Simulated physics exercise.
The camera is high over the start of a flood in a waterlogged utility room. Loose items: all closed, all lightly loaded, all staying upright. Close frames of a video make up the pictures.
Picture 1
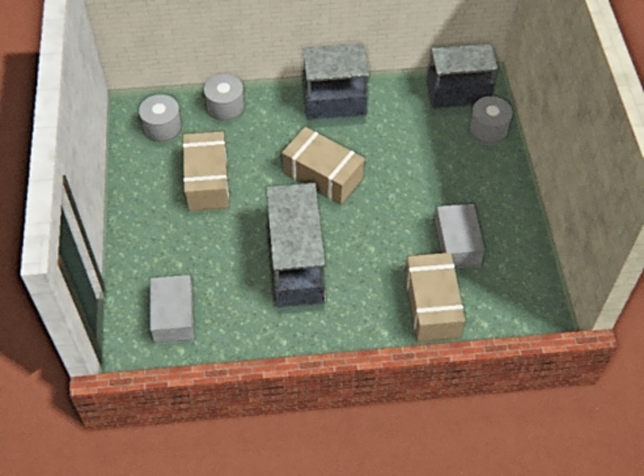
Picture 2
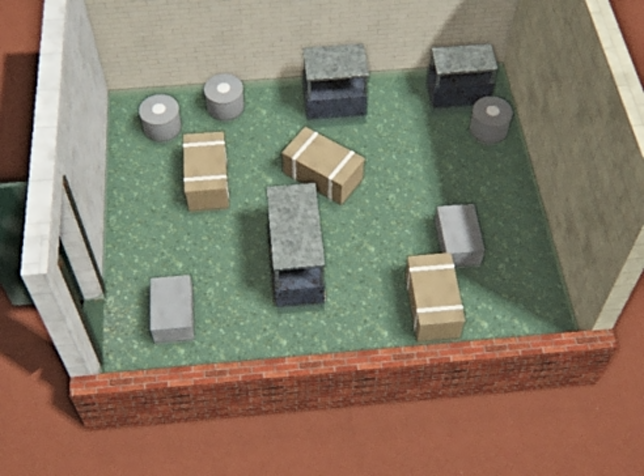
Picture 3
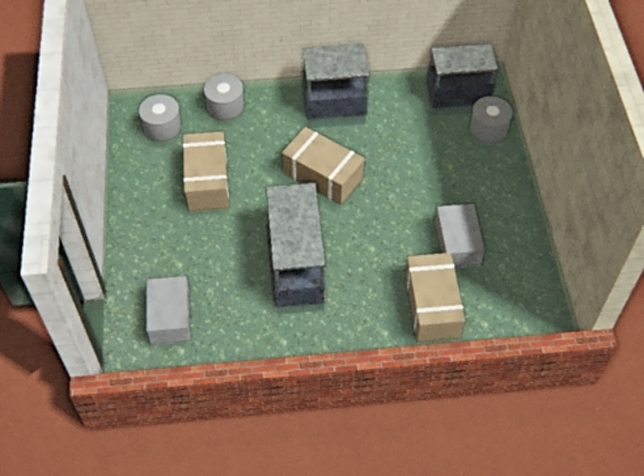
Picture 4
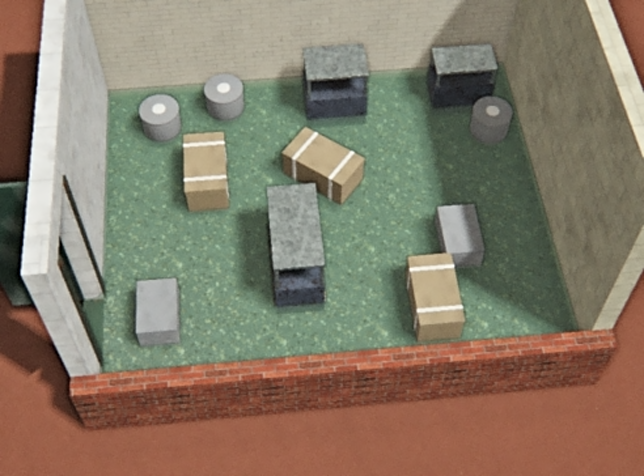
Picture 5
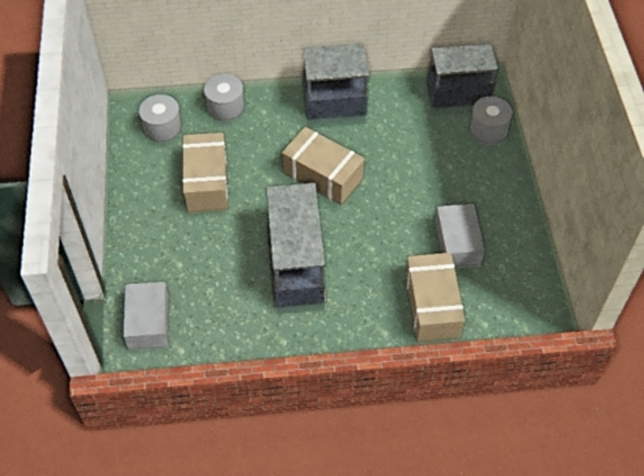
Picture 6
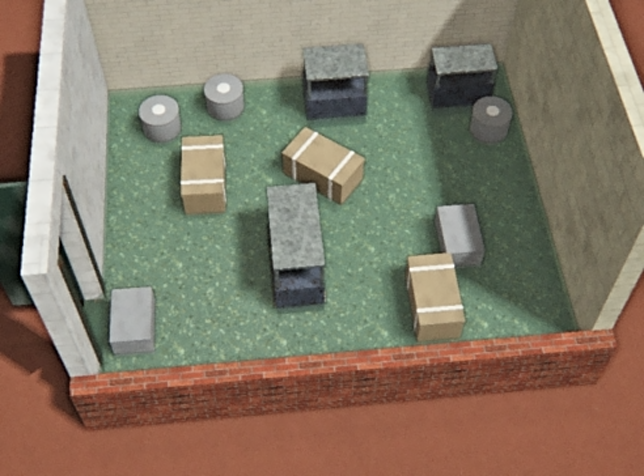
The clip shows a room with a green floor, seen from above, holding boxes, drums and tables. A door in the left wall opens outward, then a grey box drifts slowly left and a tan box shifts very slightly.
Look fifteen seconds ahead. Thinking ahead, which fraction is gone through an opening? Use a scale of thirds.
On that scale, below a third.
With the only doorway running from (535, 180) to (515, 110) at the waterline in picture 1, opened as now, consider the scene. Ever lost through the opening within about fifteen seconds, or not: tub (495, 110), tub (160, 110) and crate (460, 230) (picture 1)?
First one exits, second never exits, third exits.
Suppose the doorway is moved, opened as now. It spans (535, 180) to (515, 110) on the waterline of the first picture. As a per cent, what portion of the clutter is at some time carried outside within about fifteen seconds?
40 per cent.
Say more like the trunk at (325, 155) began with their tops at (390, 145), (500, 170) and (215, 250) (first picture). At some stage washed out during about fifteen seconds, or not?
Taken in the given order, the three: Doesn't escape, doesn't escape and exits at some point.
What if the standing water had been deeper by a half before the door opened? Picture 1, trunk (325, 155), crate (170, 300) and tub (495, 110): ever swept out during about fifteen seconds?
One by one: Never escapes, leaves, never escapes.
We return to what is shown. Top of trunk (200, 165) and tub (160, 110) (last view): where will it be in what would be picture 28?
Roughly (108, 290) and (137, 150).
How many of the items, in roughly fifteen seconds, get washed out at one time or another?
It totals 2.
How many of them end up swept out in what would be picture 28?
I make it 1.
A moment on, 0 of 8 are out; 7 afloat.
Next, 1 of 8 are out; 7 afloat.
Later, 1 of 8 are out; 7 afloat.
In the end, 2 of 8 are out; 6 afloat.
